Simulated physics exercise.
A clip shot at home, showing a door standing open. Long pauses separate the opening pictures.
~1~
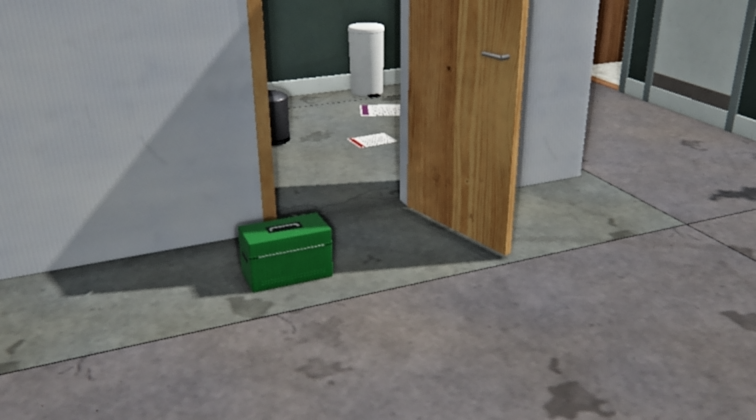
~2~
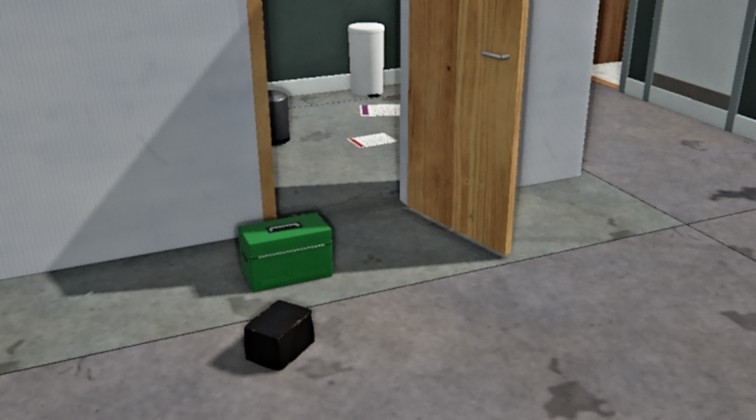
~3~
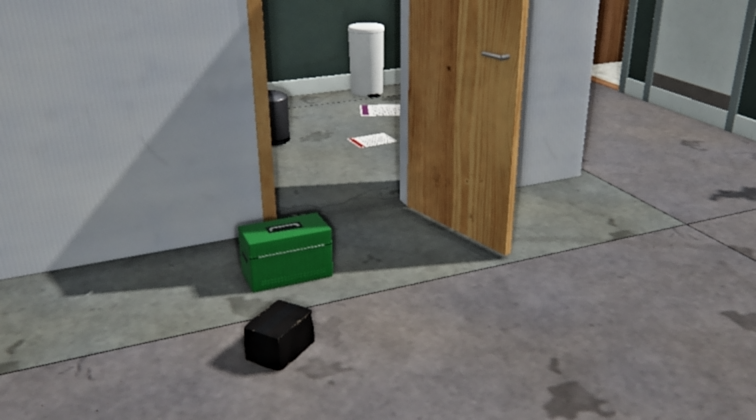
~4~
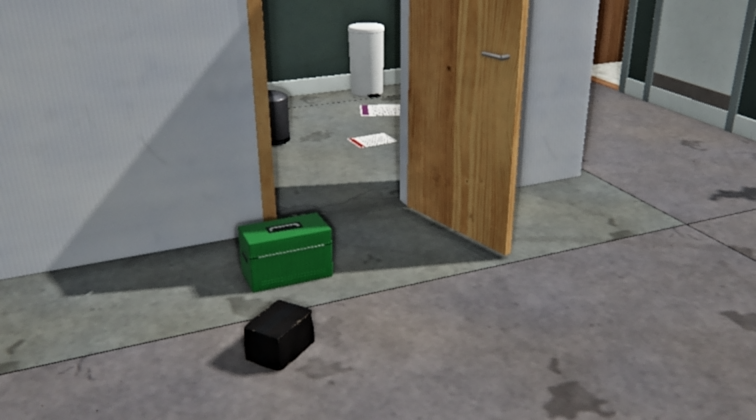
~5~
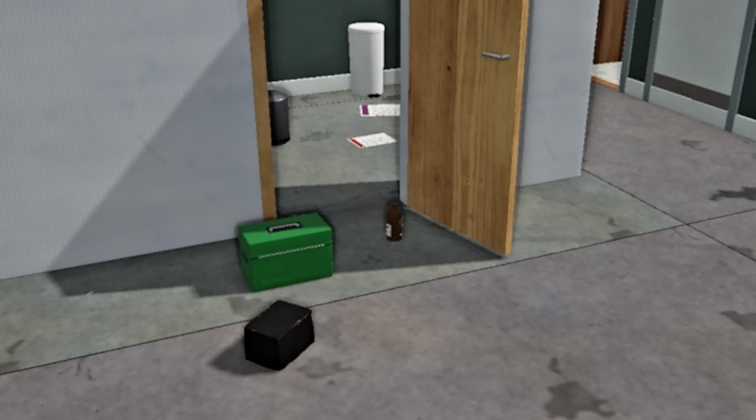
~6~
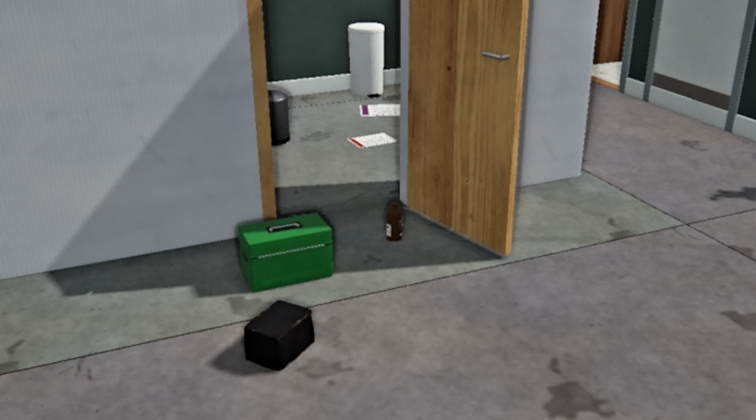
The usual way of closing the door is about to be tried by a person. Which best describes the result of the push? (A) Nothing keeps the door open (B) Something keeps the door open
Option A: Nothing keeps the door open.
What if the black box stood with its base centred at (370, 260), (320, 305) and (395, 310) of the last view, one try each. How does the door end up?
First it cannot finish its swing, then it finishes its swing, and last it finishes its swing.
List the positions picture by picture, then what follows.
Door wide open and still; green toolbox (286, 252), in the first frame.
Door wide open and still; green toolbox (286, 252); black box (279, 335), in the second frame.
Door wide open and still; green toolbox (286, 252); black box (279, 335), in the third frame.
Door wide open and still; green toolbox (286, 252); black box (279, 335), in the fourth frame.
Door wide open and still; green toolbox (286, 252); black box (279, 335), in the fifth frame.
Door wide open and still; brown bottle (394, 221); green toolbox (286, 252), in the sixth frame.
Then, 1.50 s past the last view, open by 54°; brown bottle displaced about its own width near (384, 220).
Then, 2.50 s past the last view, open by 26°; brown bottle displaced well along near (351, 214).
Finally, open by 0°; moved from the start, brown bottle; the other 2 still in place. Final places as the last picture's camera would see them, brown bottle near (330, 201).
